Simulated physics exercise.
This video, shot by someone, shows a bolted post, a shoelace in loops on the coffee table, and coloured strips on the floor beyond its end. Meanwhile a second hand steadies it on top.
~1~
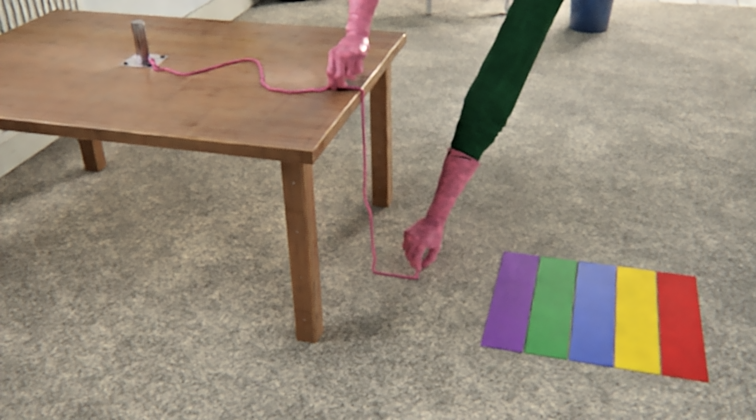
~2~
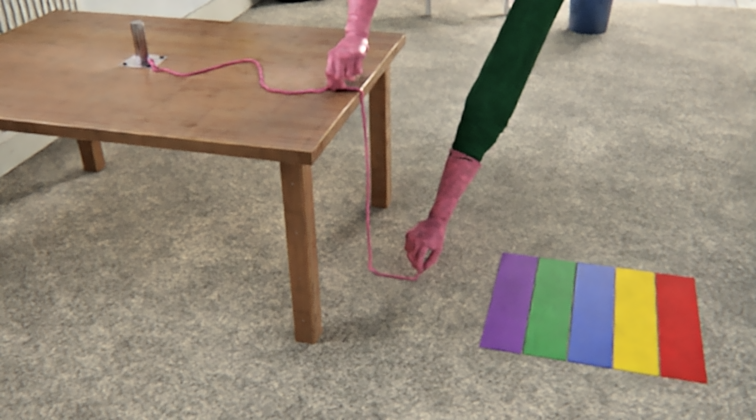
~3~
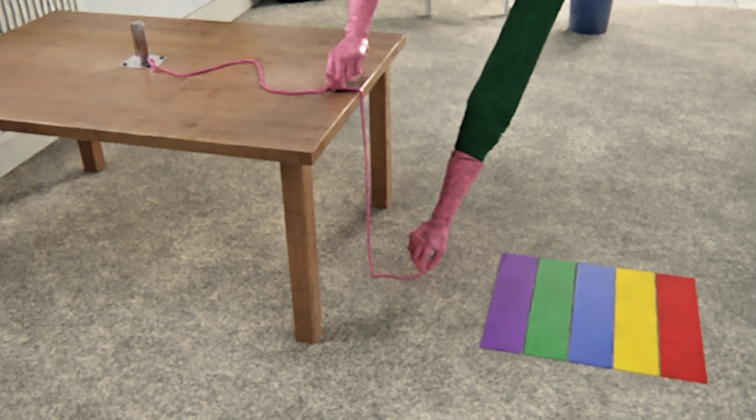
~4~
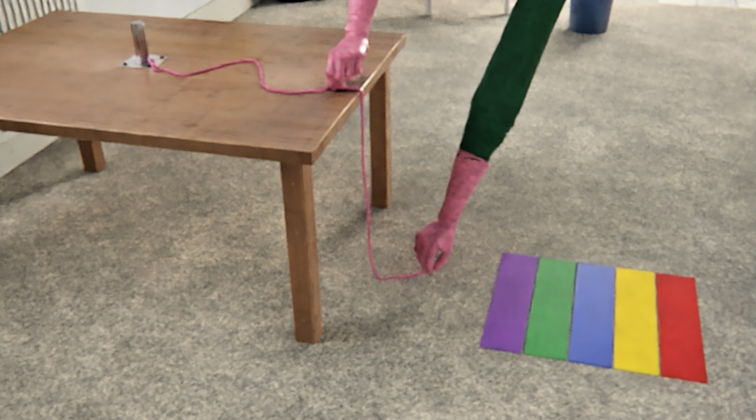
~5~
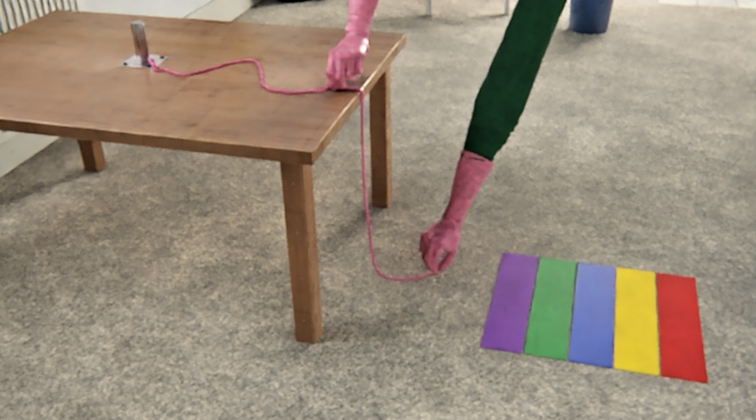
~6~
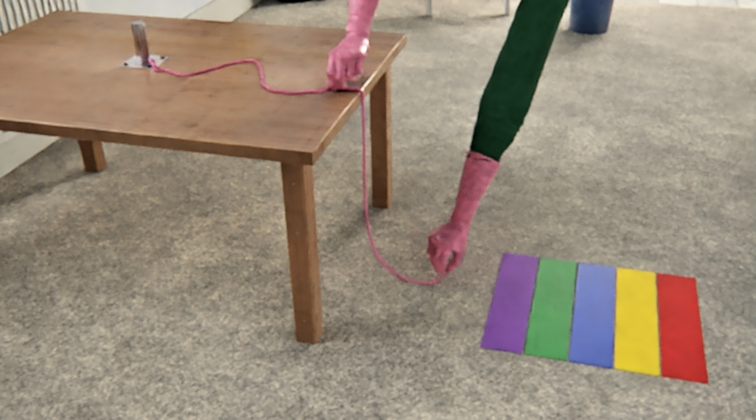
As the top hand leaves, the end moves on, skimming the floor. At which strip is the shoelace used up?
At the red one.
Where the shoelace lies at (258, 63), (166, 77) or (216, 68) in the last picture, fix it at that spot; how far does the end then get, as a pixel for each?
Results: (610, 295); (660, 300); (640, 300).
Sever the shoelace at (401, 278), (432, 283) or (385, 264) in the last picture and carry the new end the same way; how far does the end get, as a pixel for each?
In turn, (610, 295) for the first, (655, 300) for the second and (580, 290) for the third.
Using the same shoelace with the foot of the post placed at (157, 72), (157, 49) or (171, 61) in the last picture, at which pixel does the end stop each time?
Pixels, try by try: About (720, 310), (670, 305), (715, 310).
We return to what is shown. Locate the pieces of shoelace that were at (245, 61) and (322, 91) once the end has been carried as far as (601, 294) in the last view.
Roughly (277, 74) for the first and (379, 144) for the second.
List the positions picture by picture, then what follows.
End (421, 267); purple (505, 330); green (548, 336); blue (592, 343); yellow (637, 350); red (683, 357), in the first picture.
End (423, 269); shoelace through (167, 70) (245, 61) (267, 89) (356, 90) (368, 178) (370, 257), in the second picture.
End (426, 269), in the third picture.
End (433, 270); shoelace through (167, 70) (245, 61) (267, 89) (356, 90) (364, 177) (371, 258), in the fourth picture.
End (438, 270), in the fifth picture.
End (446, 272); shoelace through (167, 71) (245, 61) (268, 89) (357, 90) (364, 178) (379, 257), in the sixth picture.
Soon after, end near (600, 294); over blue.
Then, end near (651, 301); over yellow.
At full stretch, end near (681, 305); over red. It gets as far as the red strip.
